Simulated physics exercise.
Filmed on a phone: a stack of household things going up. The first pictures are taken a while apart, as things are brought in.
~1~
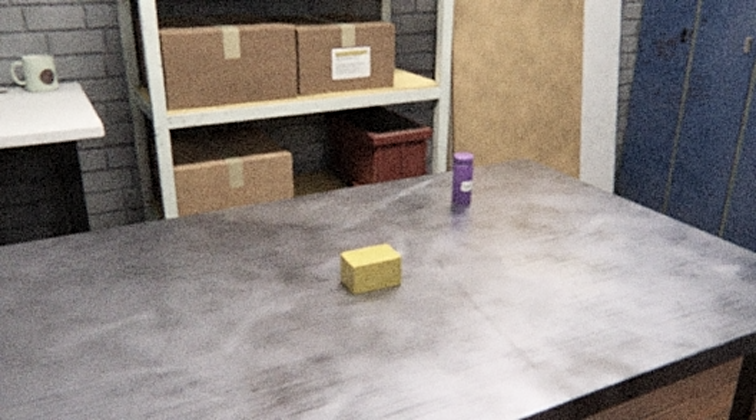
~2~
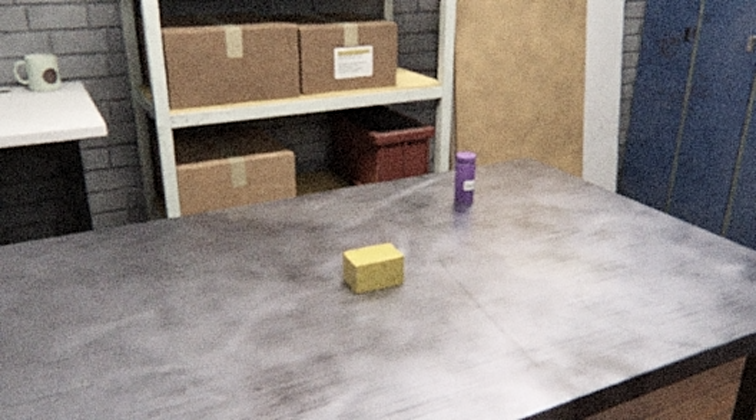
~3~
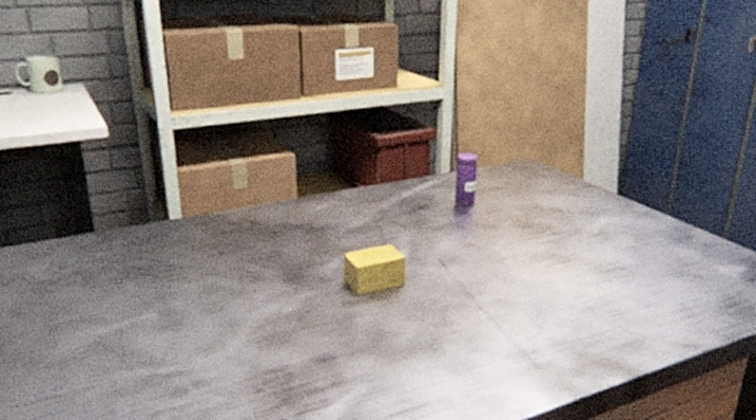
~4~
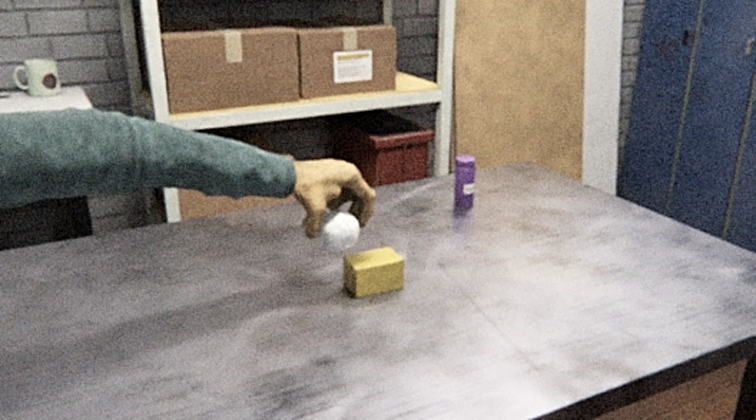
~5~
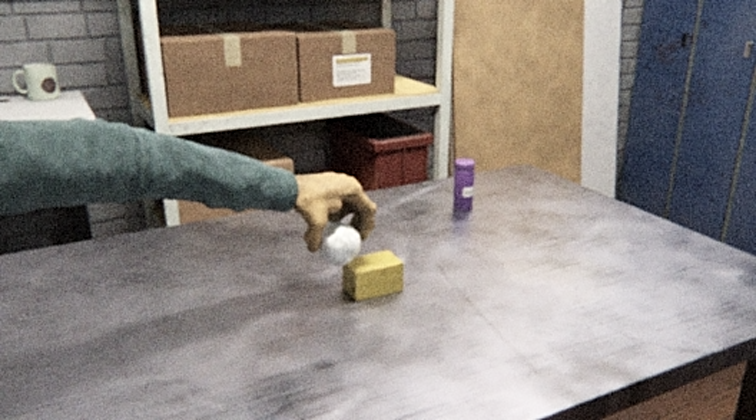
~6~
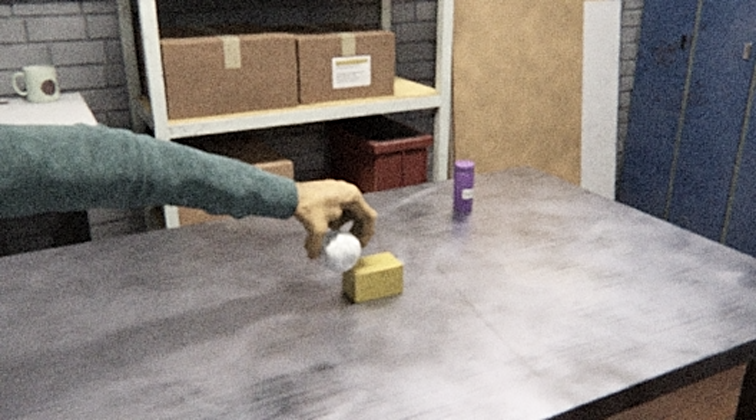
At first, a yellow block and a purple shaker sit apart on a dark tabletop, and nothing moves. Then an arm in a green sleeve is in view from the left, its hand holding a white onion, which it lowers slightly and sets down beside the yellow block, still gripping it.
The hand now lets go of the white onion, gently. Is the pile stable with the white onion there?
The pile gives way.
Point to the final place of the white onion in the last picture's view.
At about (315, 286).
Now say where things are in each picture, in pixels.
In the first frame, the last thing is not in view yet; purple shaker (463, 179).
In the second frame, the last thing is not in view yet; purple shaker (465, 178).
In the third frame, the last thing is not in view yet; purple shaker (466, 180).
In the fourth frame, still above its spot; white onion (337, 231); purple shaker (465, 182).
In the fifth frame, still above its spot; white onion (339, 243); purple shaker (464, 185).
In the sixth frame, set down, still held; white onion (339, 250); purple shaker (464, 187).
Then, 0.20 s on from there, white onion shifted a little near (332, 261).
Then, 0.30 s on from there, white onion now fallen.
Then, 0.70 s on from there, nothing new.
Then, 2.20 s on from there, white onion resting near (315, 286).
In the end, fallen, white onion; the other 2 unmoved. At the end, from the last picture's camera, white onion near (315, 286). The pile loses its balance.
